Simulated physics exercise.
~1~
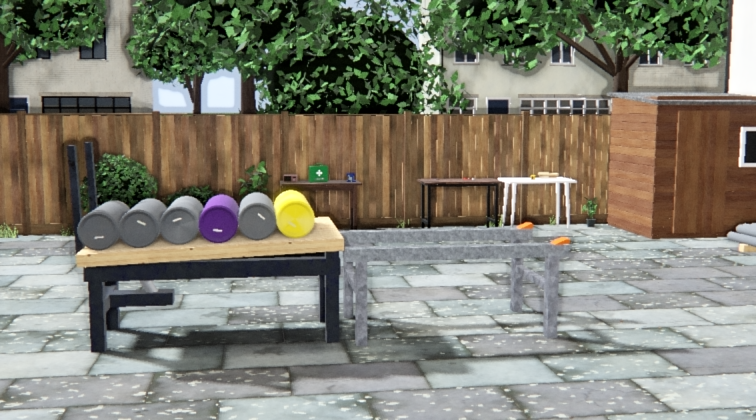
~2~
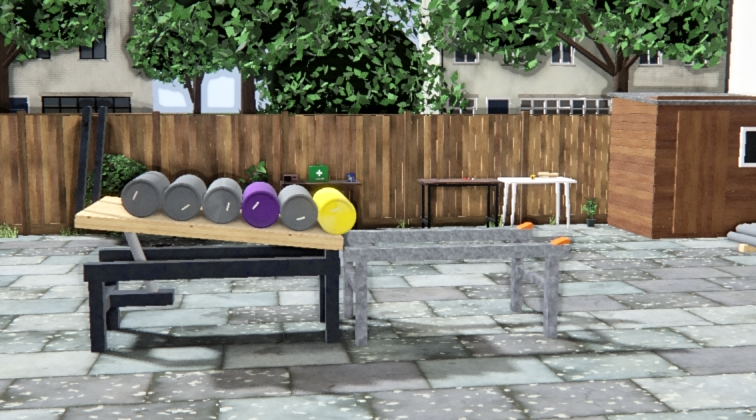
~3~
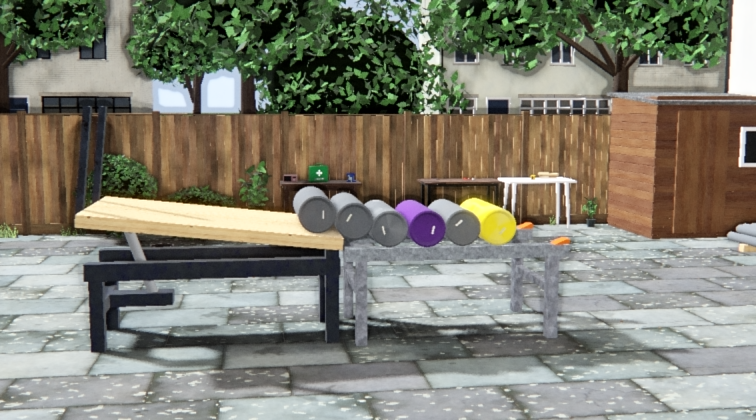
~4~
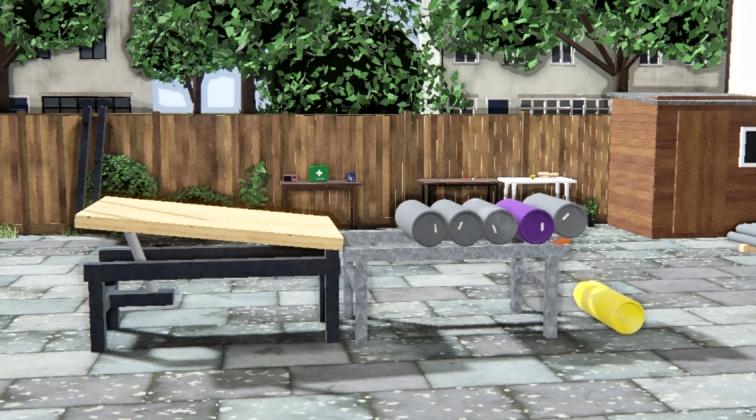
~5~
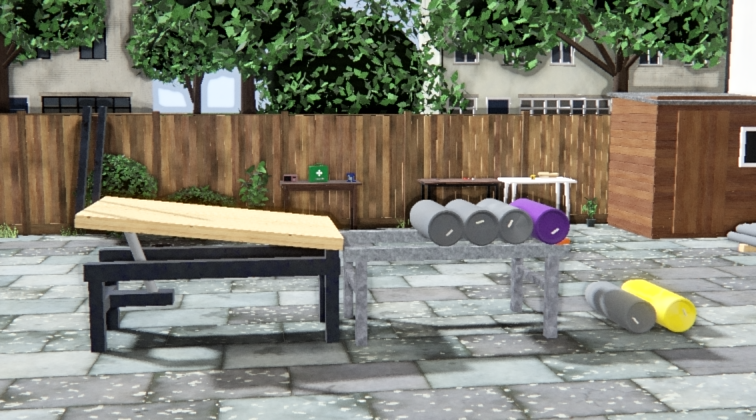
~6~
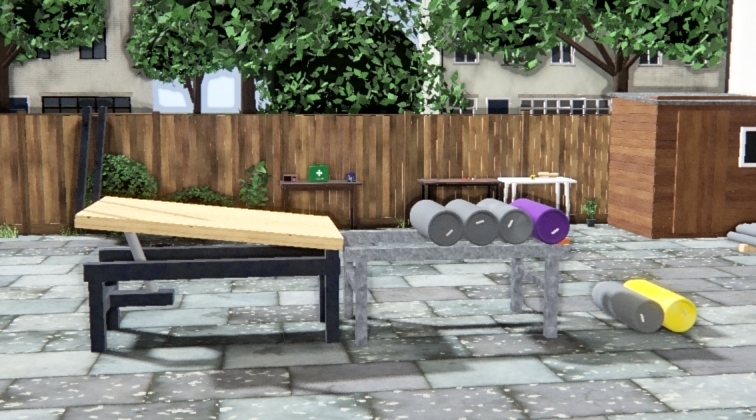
A wooden deck on a dark frame stands beside a grey rack on a paved yard, seen from the side, with a fence, trees and a brown shed behind. Six cylinders lie in a row on the deck, four grey, one purple and a yellow one at the right end. The deck's left side lifts, and the row rolls right onto the rack. The yellow cylinder goes over the small orange stop and drops to the paving, and a grey one follows. Those two settle together on the ground, while the purple and three grey cylinders rest on the rack.
